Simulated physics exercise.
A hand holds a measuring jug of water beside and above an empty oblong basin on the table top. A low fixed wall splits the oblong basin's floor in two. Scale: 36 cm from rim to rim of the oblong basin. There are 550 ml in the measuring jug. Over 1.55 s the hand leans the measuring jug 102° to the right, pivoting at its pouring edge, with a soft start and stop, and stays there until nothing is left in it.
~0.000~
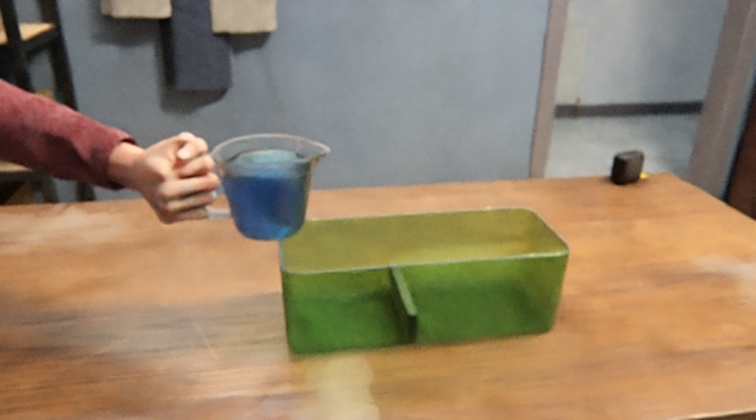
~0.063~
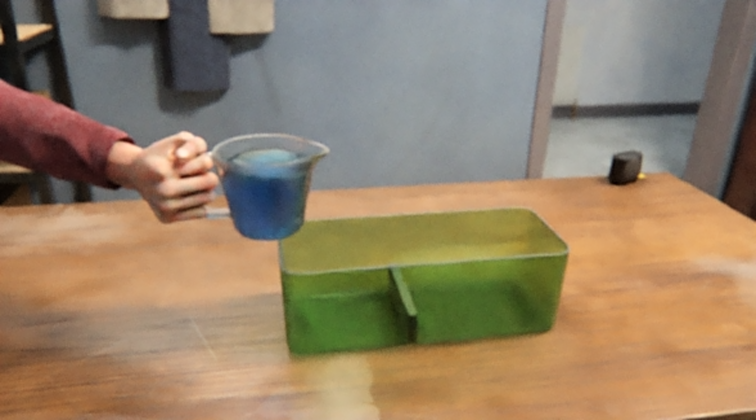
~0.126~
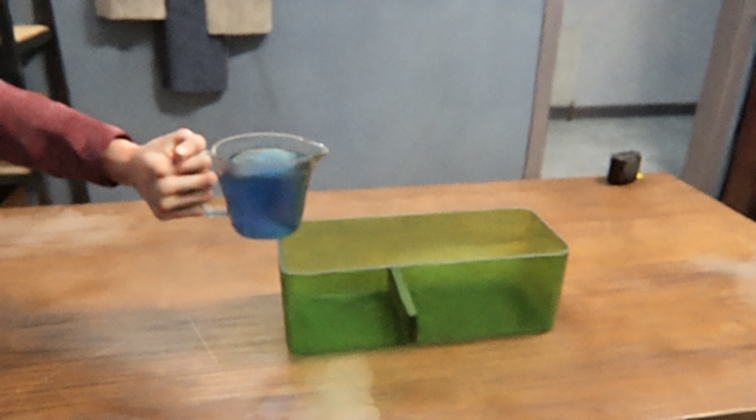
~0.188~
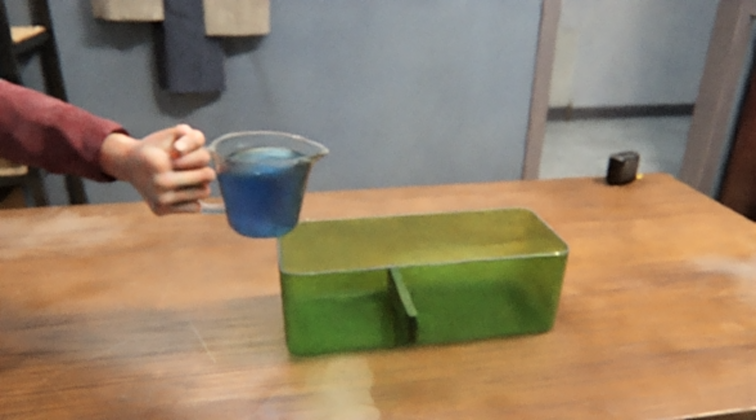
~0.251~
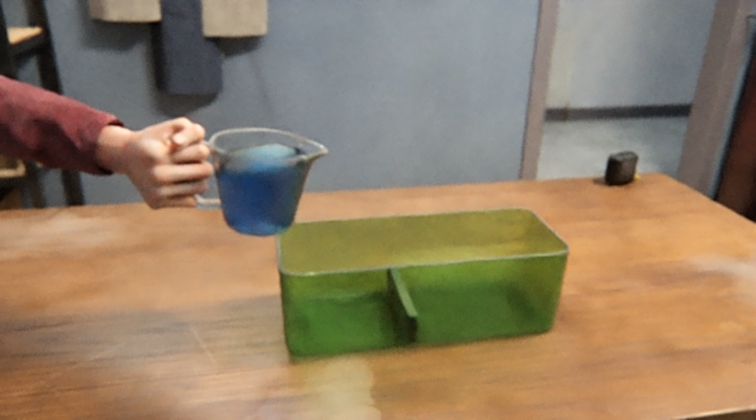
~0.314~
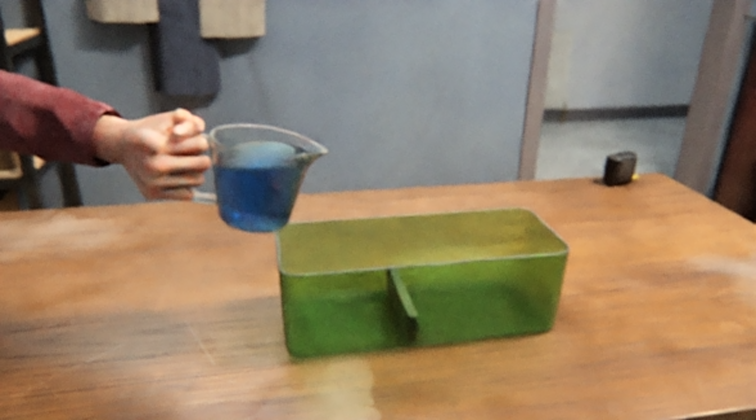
The video shows a hand holding a clear measuring jug of blue liquid above the left side of an empty, green, see-through oblong basin with a low divider on a wooden table, then slowly tilting the jug slightly rightward.
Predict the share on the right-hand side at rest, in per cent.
About 44 per cent.
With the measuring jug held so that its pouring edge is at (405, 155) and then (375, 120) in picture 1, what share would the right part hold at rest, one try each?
In turn about 95 and 95 per cent.
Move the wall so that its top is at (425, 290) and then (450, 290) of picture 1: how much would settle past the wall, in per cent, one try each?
In turn about 5 and 10 per cent.
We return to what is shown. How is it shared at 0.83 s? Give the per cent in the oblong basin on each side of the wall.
Some 8 per cent left and 0 right.
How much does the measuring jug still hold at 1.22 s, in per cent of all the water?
Near 16 in a hundred.
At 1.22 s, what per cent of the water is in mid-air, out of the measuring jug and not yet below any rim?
Near 22 in a hundred.
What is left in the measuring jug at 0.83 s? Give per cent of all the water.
Near 74 in a hundred.
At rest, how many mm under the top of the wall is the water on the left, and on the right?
Some 26 mm on the left and 32 mm on the right.
By 0.83 s the tilt is 57° and 74 per cent is still to pour, 8 is left of the wall and 0 right of it.
By 1.22 s the tilt is 91° and 16 per cent is still to pour, 36 is left of the wall and 26 right of it.
By 1.62 s the tilt is 102° and 0 per cent is still to pour, 53 is left of the wall and 44 right of it.
By 2.05 s the tilt is 102° and 0 per cent is still to pour, 54 is left of the wall and 44 right of it.
At rest 54 per cent lies left of the wall, 44 right of it and 2 outside.
